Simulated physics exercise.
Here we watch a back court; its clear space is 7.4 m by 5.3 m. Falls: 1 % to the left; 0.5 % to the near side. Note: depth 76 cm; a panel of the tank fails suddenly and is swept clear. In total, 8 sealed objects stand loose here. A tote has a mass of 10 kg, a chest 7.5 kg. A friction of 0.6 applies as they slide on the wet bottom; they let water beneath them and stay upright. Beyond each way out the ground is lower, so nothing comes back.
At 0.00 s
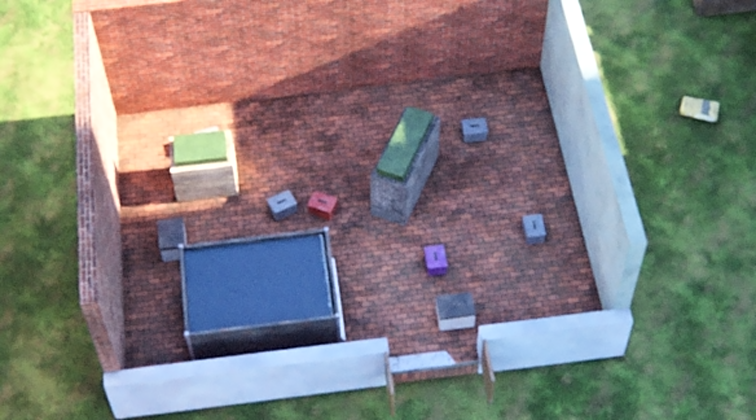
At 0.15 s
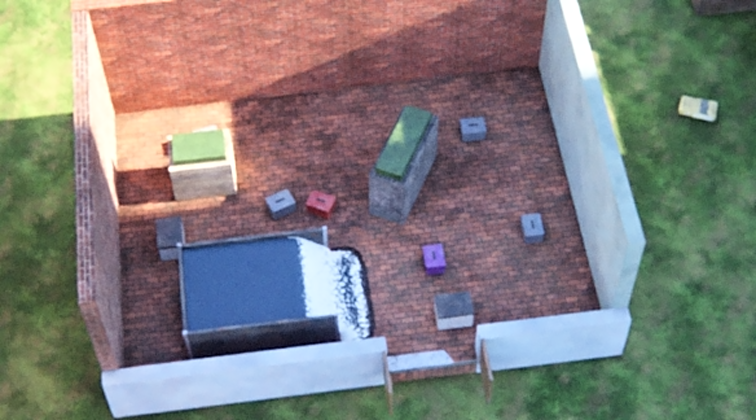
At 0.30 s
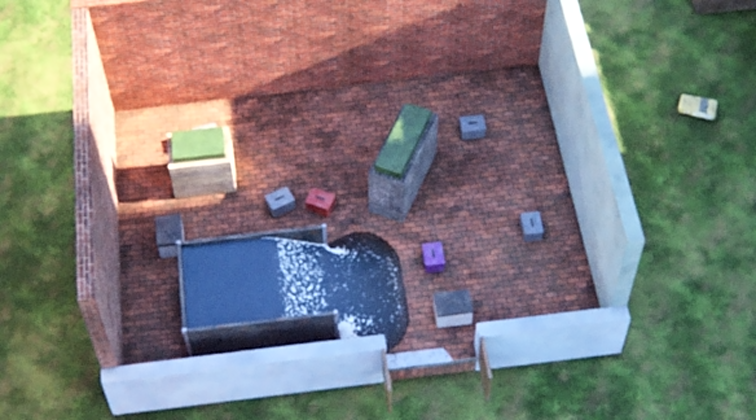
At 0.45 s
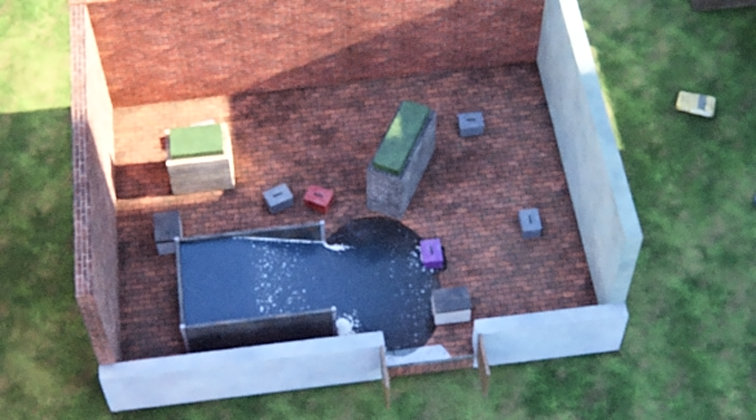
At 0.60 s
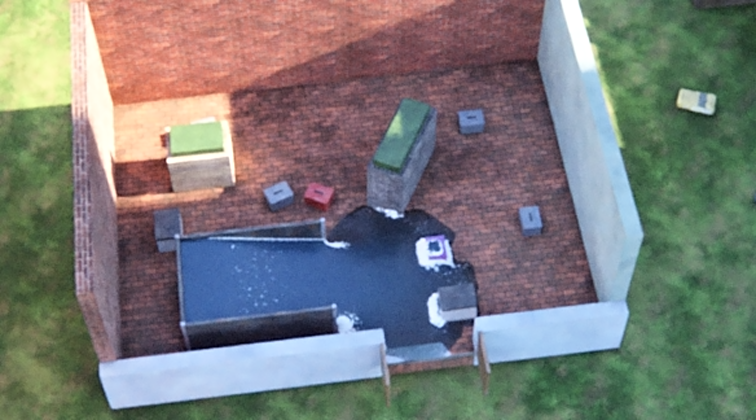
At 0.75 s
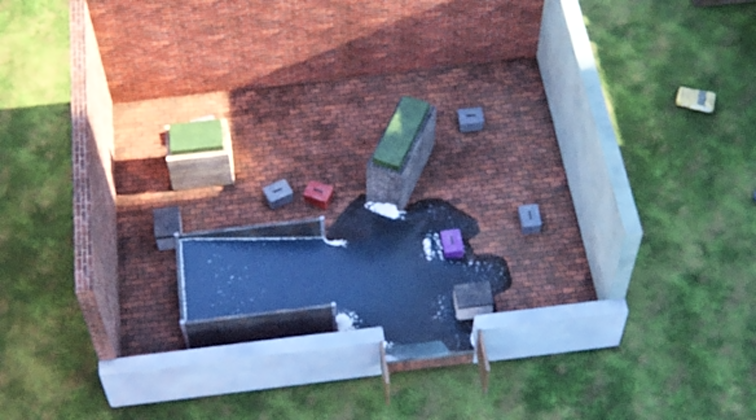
To begin with, a dark blue tank stands in a walled brick court among scattered boxes. Its right side opens and water pours out, foaming white, then spreads rightward in a dark pool. The water reaches the purple tote and a grey box near the gateway, pushing both slightly right, while the red tote stays put.
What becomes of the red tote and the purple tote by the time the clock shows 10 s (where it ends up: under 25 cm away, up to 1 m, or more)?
Red tote hardly budges; purple tote winds up a long way off.
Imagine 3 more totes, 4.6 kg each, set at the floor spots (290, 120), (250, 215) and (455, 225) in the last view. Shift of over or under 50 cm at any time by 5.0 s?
Within it, within it, beyond it.
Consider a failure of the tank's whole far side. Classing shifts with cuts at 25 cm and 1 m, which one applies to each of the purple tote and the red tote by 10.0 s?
Here's how it goes: The purple tote scarcely moves, and the red tote winds up well off.
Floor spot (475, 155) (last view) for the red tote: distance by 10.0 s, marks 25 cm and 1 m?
Observed: Object goes well off.
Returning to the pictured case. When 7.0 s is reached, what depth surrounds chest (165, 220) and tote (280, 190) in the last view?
I'd put it at 0 cm and 2 cm respectively.
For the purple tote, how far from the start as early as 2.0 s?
Roughly 200 cm.
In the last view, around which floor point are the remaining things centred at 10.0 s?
Close to pixel (269, 169).
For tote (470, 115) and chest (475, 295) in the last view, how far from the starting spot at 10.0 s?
The first ends 300 cm from its start, the second 200 cm.
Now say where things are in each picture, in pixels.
In the first picture, the red tote at (323, 202) rests on the ground; the purple tote at (436, 257) rests on the ground; 3.3 m2 under water; 0 of 8 have shifted.
In the second picture, the red tote at (321, 201), on the bottom; the purple tote at (434, 256), on the bottom; water covers 4.2 m2; 0 of 8 have shifted.
In the third picture, the red tote at (320, 198) rests on the ground; the purple tote at (433, 254) rests on the ground; water covers 5.4 m2; 0 of 8 have shifted.
In the fourth picture, the red tote at (319, 195), on the bottom; the purple tote at (432, 250) rests on the ground; 6.9 m2 under water; 0 of 8 have shifted.
In the fifth picture, the red tote at (319, 193) rests on the ground; the purple tote at (436, 247) rests on the ground, 7 cm from its start; 8.3 m2 under water; 2 of 8 have shifted.
In the sixth picture, the red tote at (318, 191) rests on the ground; the purple tote at (452, 241) rests on the ground, 34 cm from its start; 9.6 m2 under water; 2 of 8 have shifted.
After 2.0 s the red tote is near (318, 191), 0.0 m from its start, aground; the purple tote is near (568, 221), 2.2 m from its start, afloat; 0 of 8 are out; 3 afloat.
After 4.5 s the red tote is near (318, 191), 0.0 m from its start, aground; the purple tote is near (478, 104), 2.9 m from its start, afloat; 0 of 8 are out; 4 afloat.
After 7.0 s the red tote is near (318, 191), 0.0 m from its start, aground; the purple tote is near (324, 81), 3.8 m from its start, aground; 0 of 8 are out; 1 afloat.
After 10.0 s the red tote is near (318, 191), 0.0 m from its start, aground; the purple tote is near (270, 94), 4.1 m from its start, aground; 0 of 8 are out; 3 afloat.
